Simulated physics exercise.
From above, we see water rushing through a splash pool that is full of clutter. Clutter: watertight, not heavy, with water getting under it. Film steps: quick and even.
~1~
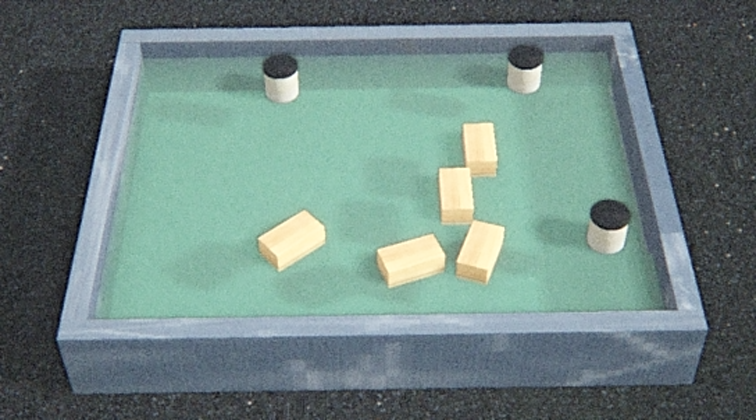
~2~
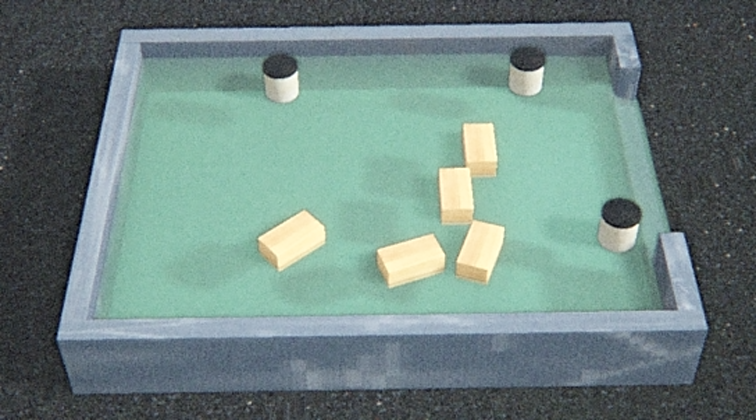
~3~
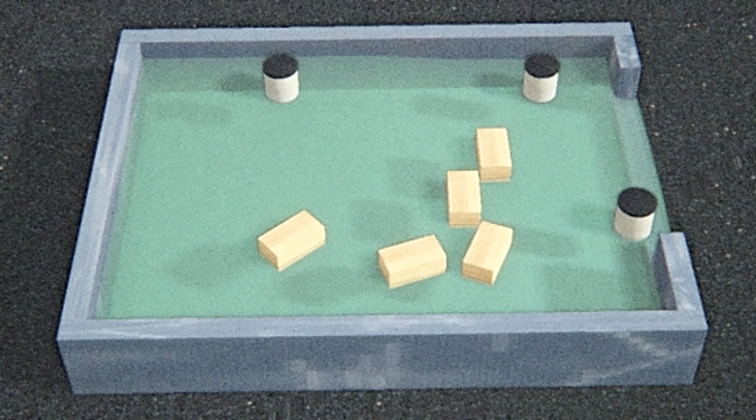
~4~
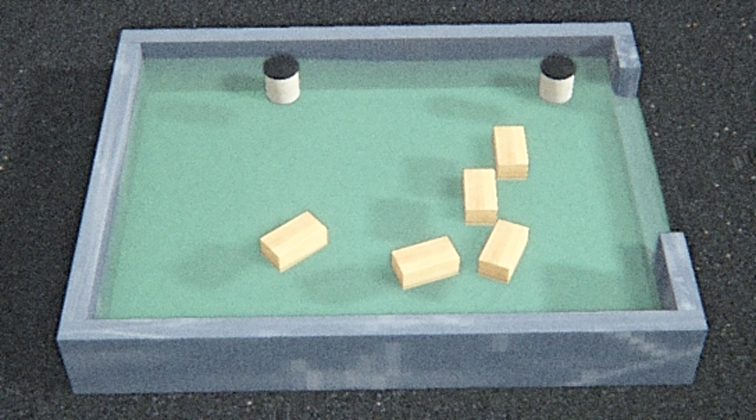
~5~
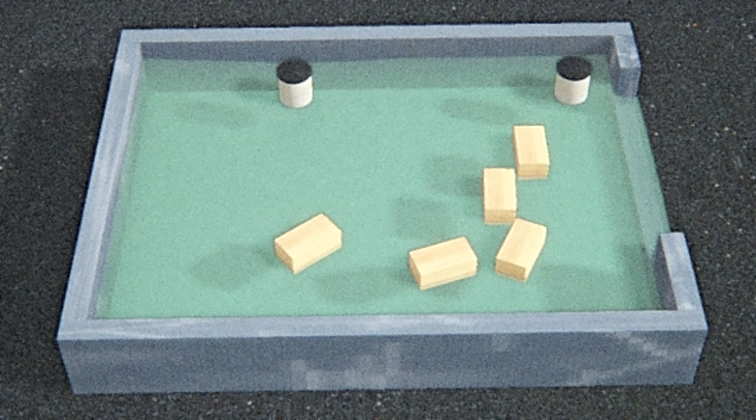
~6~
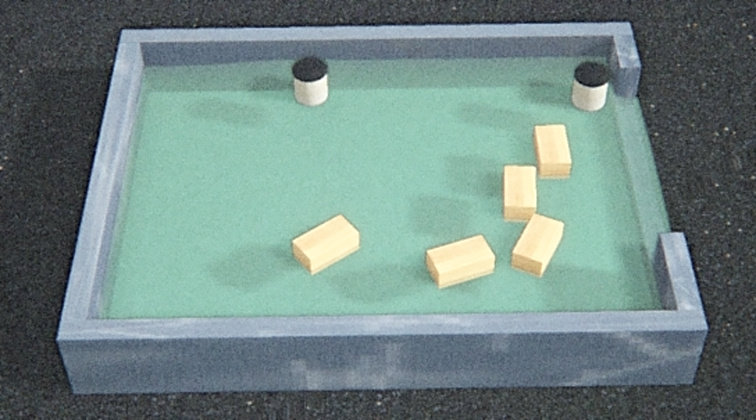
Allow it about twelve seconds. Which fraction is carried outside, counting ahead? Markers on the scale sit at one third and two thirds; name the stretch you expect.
The stretch from two thirds up.
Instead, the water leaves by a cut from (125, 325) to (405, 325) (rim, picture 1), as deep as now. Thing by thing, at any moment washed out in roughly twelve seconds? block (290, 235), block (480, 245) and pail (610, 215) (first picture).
In sequence - departs, departs, stays put.
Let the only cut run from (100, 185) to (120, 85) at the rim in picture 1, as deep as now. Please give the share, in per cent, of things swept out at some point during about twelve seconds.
Some 20 in a hundred.
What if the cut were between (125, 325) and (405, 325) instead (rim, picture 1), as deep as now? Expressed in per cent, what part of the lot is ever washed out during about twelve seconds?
Roughly 50 in a hundred.
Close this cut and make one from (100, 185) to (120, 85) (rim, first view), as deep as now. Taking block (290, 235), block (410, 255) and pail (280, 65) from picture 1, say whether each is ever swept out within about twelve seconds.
Object by object: Drifts out, never exits, drifts out.
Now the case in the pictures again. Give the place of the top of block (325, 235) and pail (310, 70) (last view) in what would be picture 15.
Around (376, 240) for the first and around (348, 76) for the second.
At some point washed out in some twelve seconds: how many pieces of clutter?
Count: 6.
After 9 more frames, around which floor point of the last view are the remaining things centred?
Their centre sits close to (418, 225) on the floor of the last picture.
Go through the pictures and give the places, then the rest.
A block at (480, 142), afloat; a pail at (526, 57) floats; 0 of 8 have shifted, in the first picture.
A block at (480, 142) floats; a pail at (528, 58) floats; 1 of 8 have shifted, in the second picture.
A block at (494, 147) floats, close to its start; a pail at (542, 65), afloat, close to its start; 3 of 8 have shifted, in the third picture.
A block at (511, 145), afloat, close to its start; a pail at (559, 67), afloat, close to its start; 6 of 8 have shifted, in the fourth picture.
A block at (532, 145), afloat, close to its start; a pail at (574, 68) floats, close to its start; 8 of 8 have shifted, in the fifth picture.
A block at (553, 144) floats, a stride from its start; a pail at (592, 74), afloat, a stride from its start; 8 of 8 have shifted, in the sixth picture.
A moment on, 2 of 8 are out; 6 afloat.
Next, 5 of 8 are out; 3 afloat.
Later, 5 of 8 are out; 3 afloat.
In the end, 6 of 8 are out; 2 afloat.
